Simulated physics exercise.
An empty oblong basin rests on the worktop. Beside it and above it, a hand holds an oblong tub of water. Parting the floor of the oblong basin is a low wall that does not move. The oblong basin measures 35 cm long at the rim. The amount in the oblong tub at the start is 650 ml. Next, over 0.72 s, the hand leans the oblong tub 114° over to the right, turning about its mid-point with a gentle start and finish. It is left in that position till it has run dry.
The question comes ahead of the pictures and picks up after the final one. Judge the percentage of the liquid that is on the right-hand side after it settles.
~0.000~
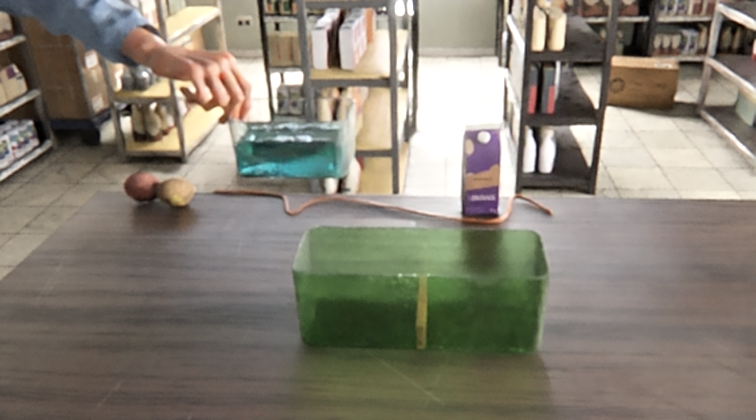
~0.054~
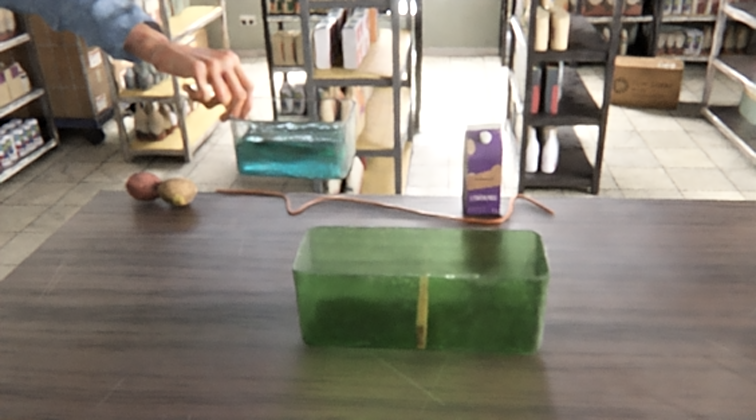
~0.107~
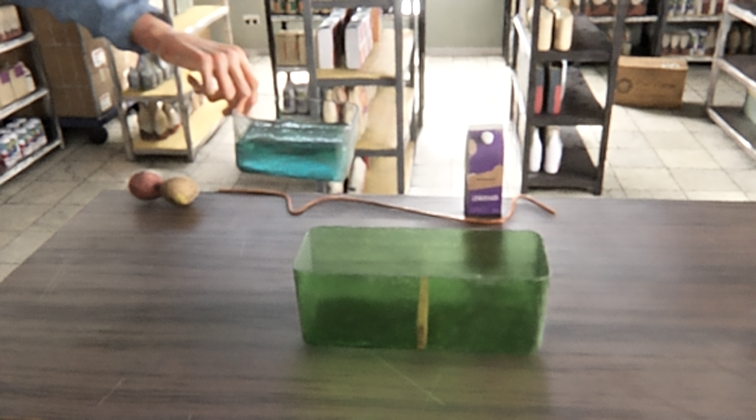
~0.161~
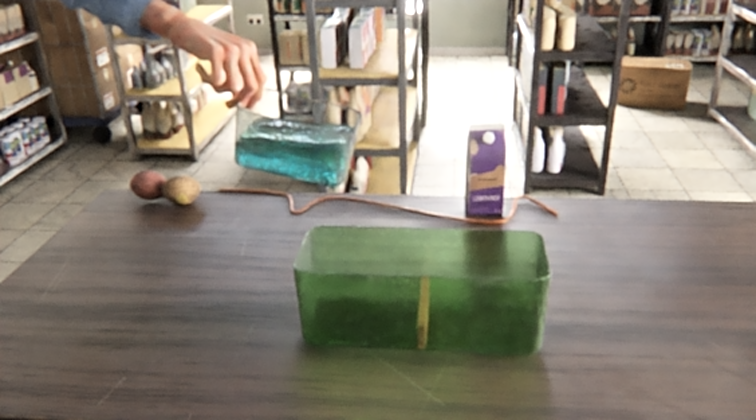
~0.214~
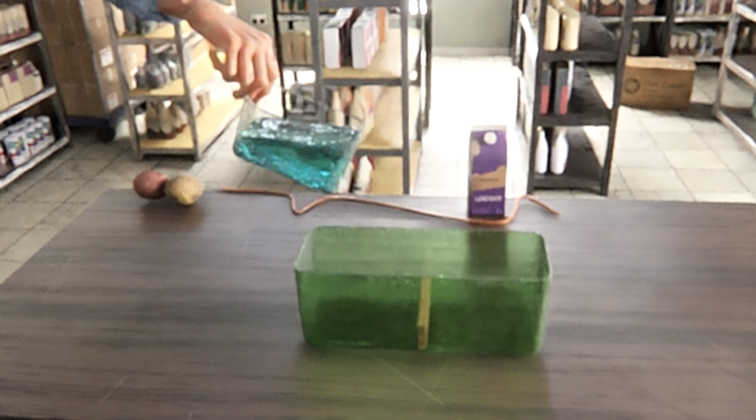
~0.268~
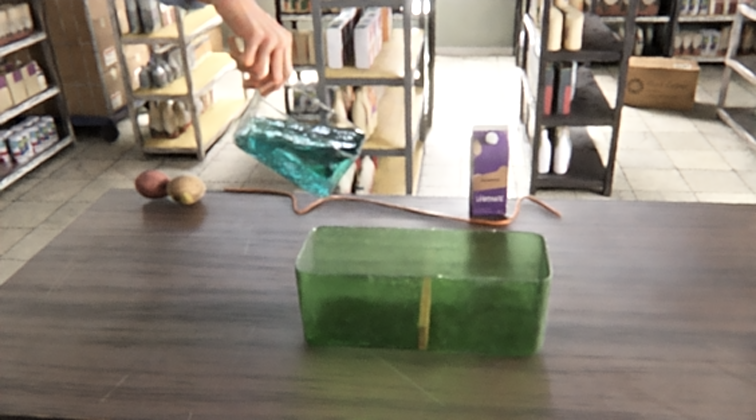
My estimate is 13 %.
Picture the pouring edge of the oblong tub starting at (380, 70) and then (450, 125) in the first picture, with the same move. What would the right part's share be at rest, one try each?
55 and 85 %.
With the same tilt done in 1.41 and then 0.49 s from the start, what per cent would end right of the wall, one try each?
25 per cent first, 20 per cent second.
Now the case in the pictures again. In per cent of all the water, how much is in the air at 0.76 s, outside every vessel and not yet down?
Near 10 percent.
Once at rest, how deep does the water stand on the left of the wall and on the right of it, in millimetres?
Some 24 mm on the left and some 4 mm on the right.
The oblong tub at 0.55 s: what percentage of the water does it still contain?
At that time about 20 in a hundred parts are still held.
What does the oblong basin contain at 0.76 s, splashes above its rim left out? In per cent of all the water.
About 86 %.
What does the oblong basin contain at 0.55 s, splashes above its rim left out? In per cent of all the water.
Estimate - around 30 in a hundred parts.
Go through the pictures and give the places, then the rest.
The first picture shows tilt 0°; pouring edge (351, 111); surface from (243, 131) to (350, 131); the oblong basin's rim runs from (299, 249) to (545, 254); the wall's top is at (422, 301).
The second picture shows tilt 2°; pouring edge (352, 113); surface from (244, 130) to (351, 132).
The third picture shows tilt 6°; pouring edge (355, 117); surface from (245, 129) to (352, 133).
The fourth picture shows tilt 13°; pouring edge (358, 125); surface from (246, 128) to (354, 134).
The fifth picture shows tilt 23°; pouring edge (360, 135); surface from (245, 127) to (357, 137).
The sixth picture shows tilt 35°; pouring edge (361, 147); surface from (244, 123) to (362, 139).
After 0.55 s the tilt is 100° and 19 per cent is still to pour, 30 is left of the wall and 0 right of it.
After 0.76 s the tilt is 114° and 3 per cent is still to pour, 80 is left of the wall and 5 right of it.
After 0.98 s the tilt is 114° and 0 per cent is still to pour, 81 is left of the wall and 12 right of it.
After 1.22 s the tilt is 114° and 0 per cent is still to pour, 80 is left of the wall and 13 right of it.
In the end 80 per cent lies left of the wall, 13 right of it and 6 outside.
